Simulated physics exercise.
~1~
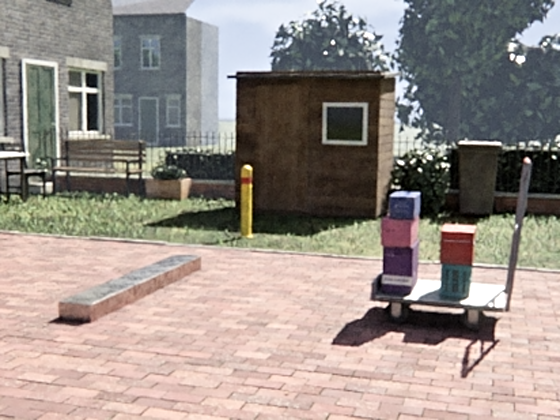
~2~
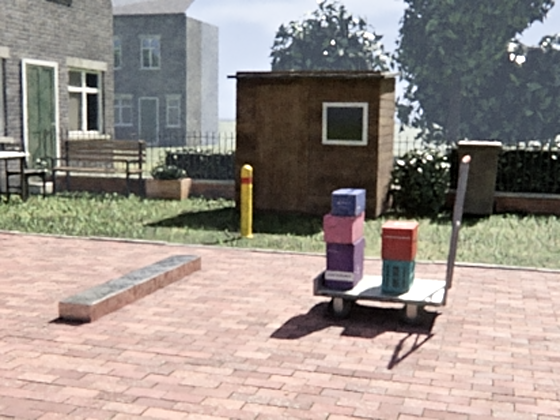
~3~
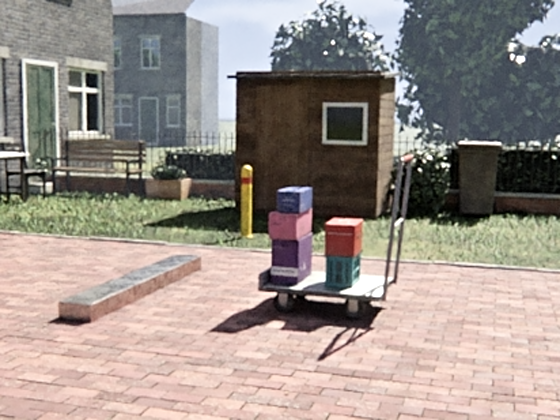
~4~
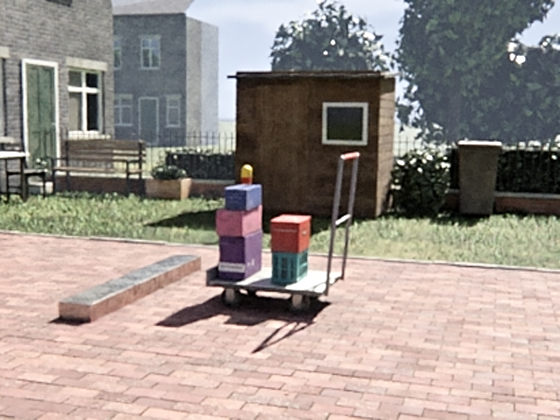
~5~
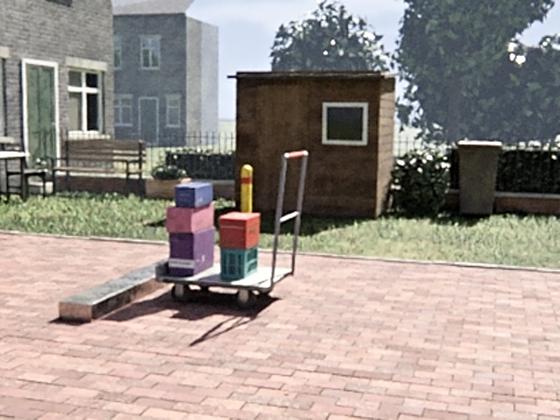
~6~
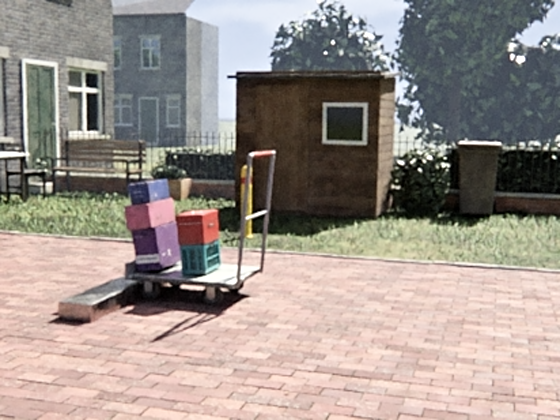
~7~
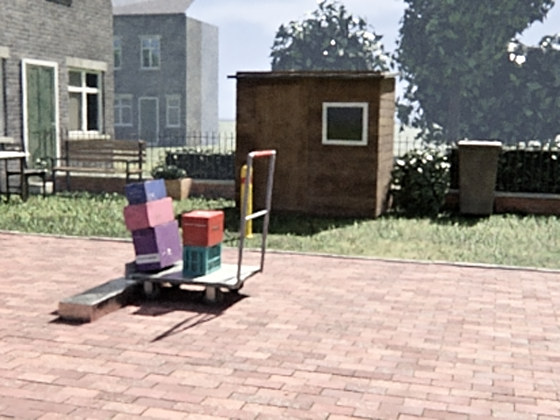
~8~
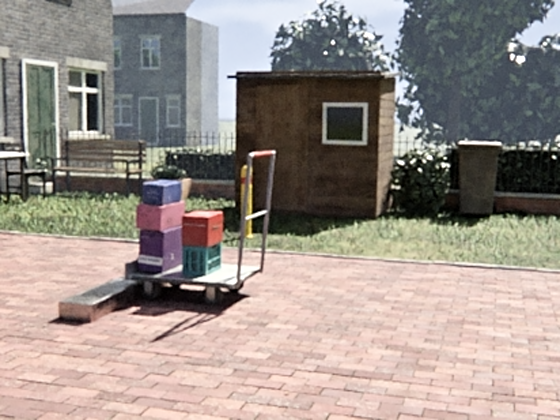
Stock cart stacked with coloured boxes rolling left across brick paving, stopping at a low kerb, taller stack tipping, then settling upright aboard.
